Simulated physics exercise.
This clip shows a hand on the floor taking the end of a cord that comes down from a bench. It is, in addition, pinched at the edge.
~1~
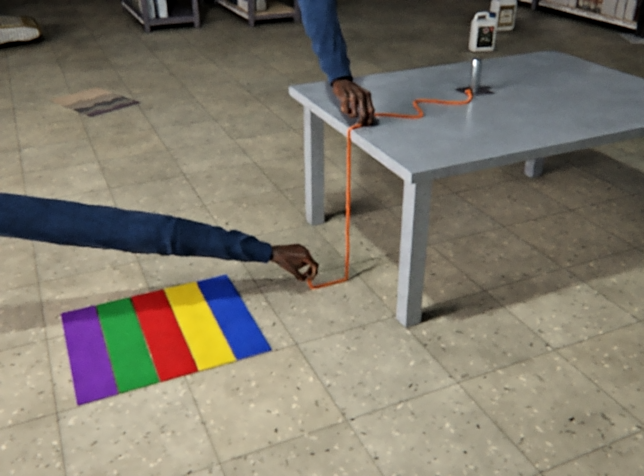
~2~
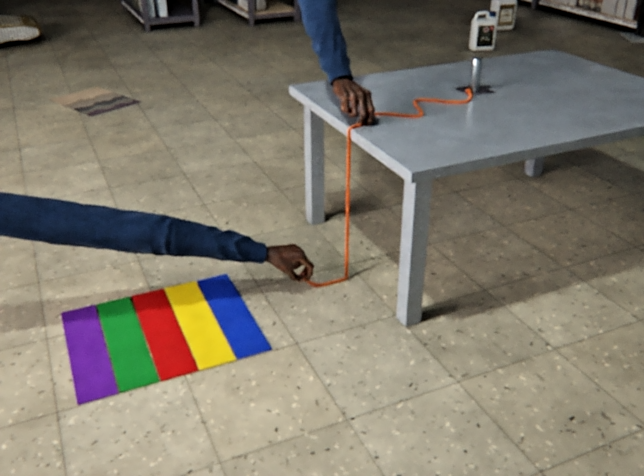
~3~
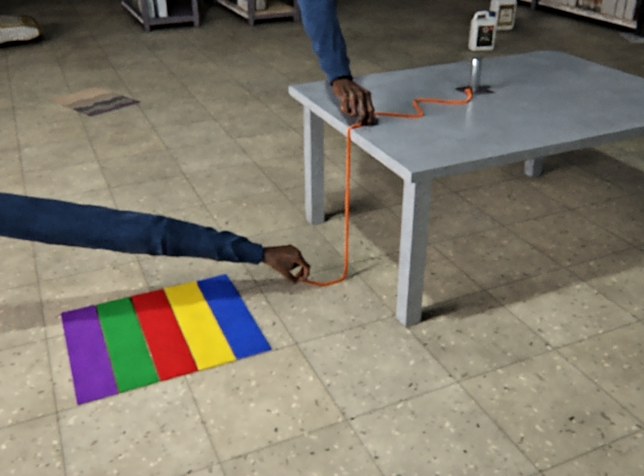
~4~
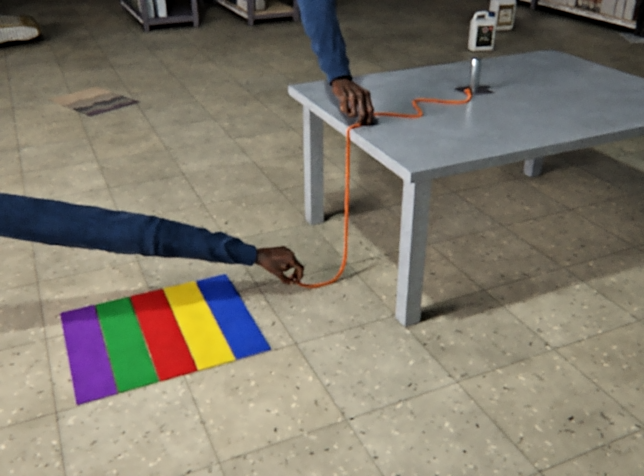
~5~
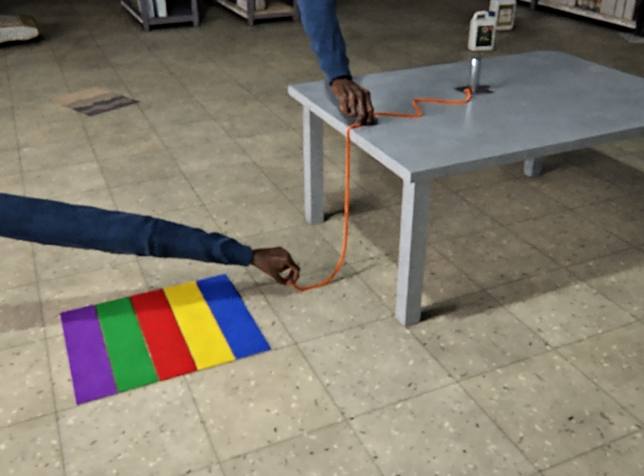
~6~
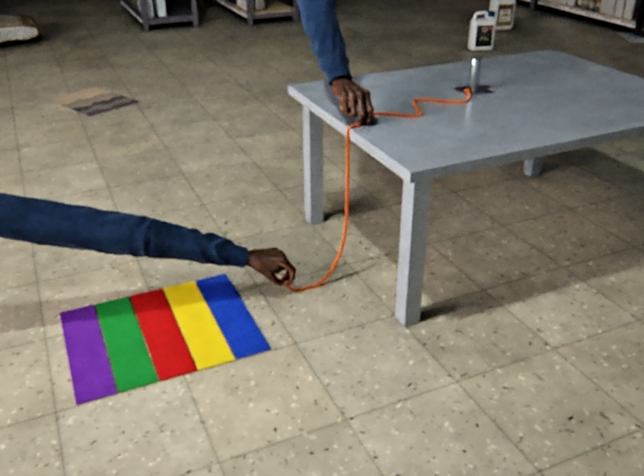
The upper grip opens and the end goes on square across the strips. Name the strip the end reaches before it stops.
Green.
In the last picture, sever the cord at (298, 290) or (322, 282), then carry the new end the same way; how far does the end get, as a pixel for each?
It would be at (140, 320) in the first case and at (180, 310) in the second.
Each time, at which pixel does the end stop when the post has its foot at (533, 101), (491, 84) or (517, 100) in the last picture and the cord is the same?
Per try, approx.: (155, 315); (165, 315); (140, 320).
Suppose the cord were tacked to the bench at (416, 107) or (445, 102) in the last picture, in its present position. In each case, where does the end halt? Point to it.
Respectively, (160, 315) and (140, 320).
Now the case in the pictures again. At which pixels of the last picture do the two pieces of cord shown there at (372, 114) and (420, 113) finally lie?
Roughly at (329, 139), and the other roughly at (374, 115).
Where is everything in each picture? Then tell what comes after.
The first frame shows end (309, 278); blue (246, 339); yellow (210, 349); red (173, 359); green (134, 370); purple (94, 381).
The second frame shows end (304, 279); cord through (469, 101) (416, 104) (386, 114) (349, 140) (348, 207) (347, 267).
The third frame shows end (301, 280).
The fourth frame shows end (294, 281); cord through (468, 101) (415, 105) (385, 114) (348, 141) (347, 207) (343, 267).
The fifth frame shows end (290, 282).
The sixth frame shows end (286, 283); cord through (468, 100) (414, 104) (385, 114) (348, 140) (347, 207) (333, 268).
Soon after, end near (181, 309); over yellow.
Then, end near (139, 320); over green.
At full stretch, end near (116, 325); over green. It halts on the green strip.
